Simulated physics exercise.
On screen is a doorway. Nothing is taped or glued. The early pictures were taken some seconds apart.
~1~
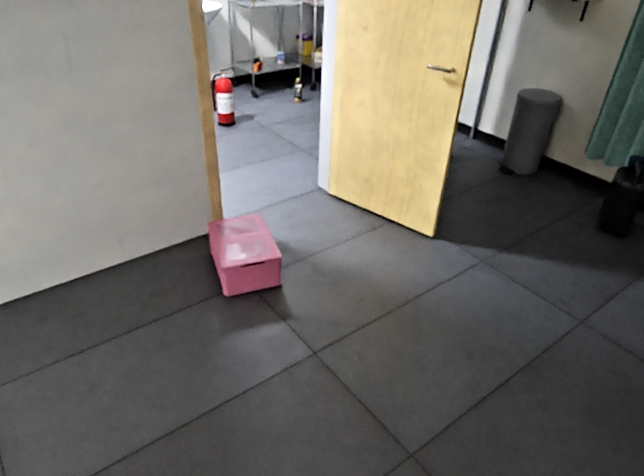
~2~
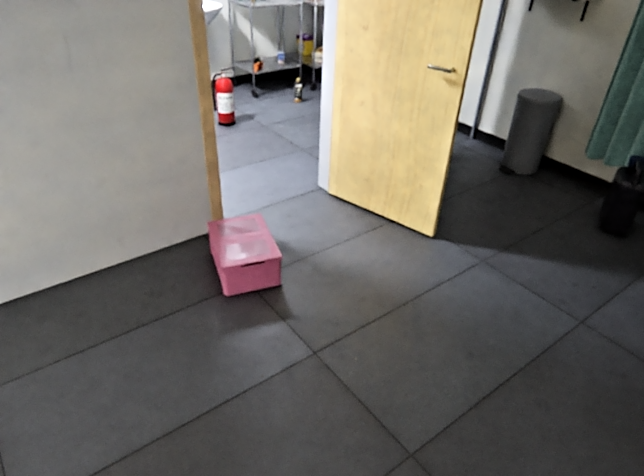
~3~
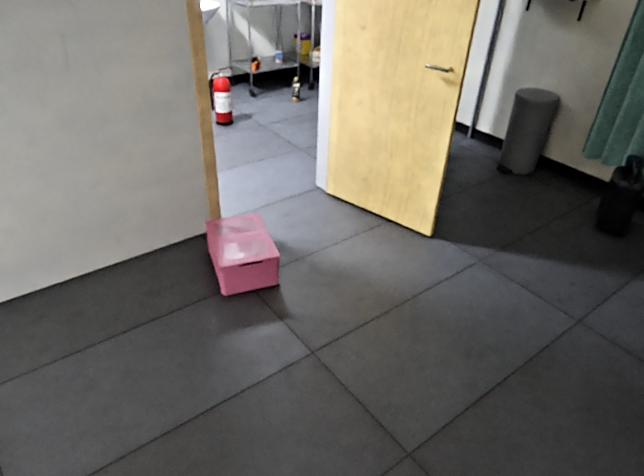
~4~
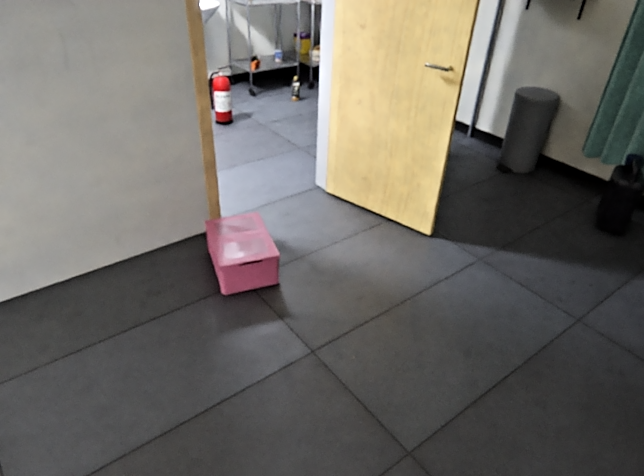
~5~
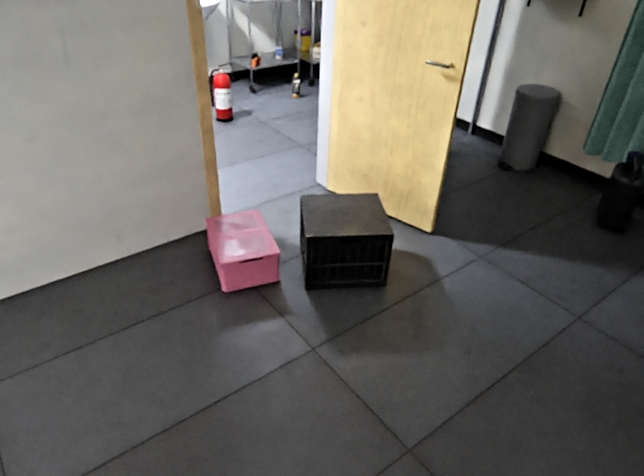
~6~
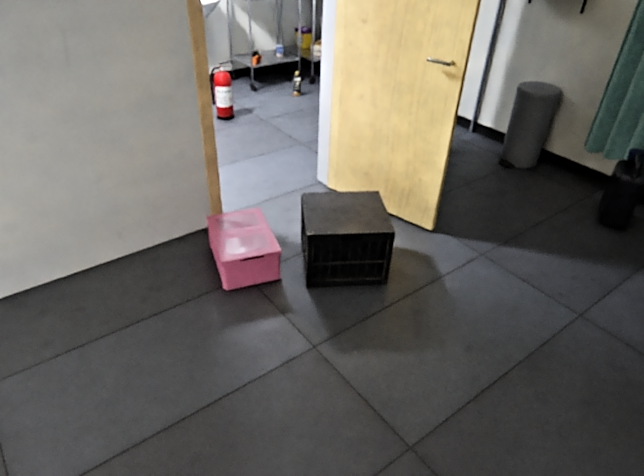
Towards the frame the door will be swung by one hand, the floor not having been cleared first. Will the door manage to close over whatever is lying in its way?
No: Basically the door is held back by something.
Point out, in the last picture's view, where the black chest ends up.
Roughly (338, 240).
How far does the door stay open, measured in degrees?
Some 75°.
Then, 0.50 s on from there, open by 92°.
Then, 0.70 s on from there, open by 80°.
Then, 0.90 s on from there, open by 73°; black chest shifted a little near (339, 240).
In the end, open by 73°; both unmoved. At the end, from the last picture's camera, black chest near (338, 240).
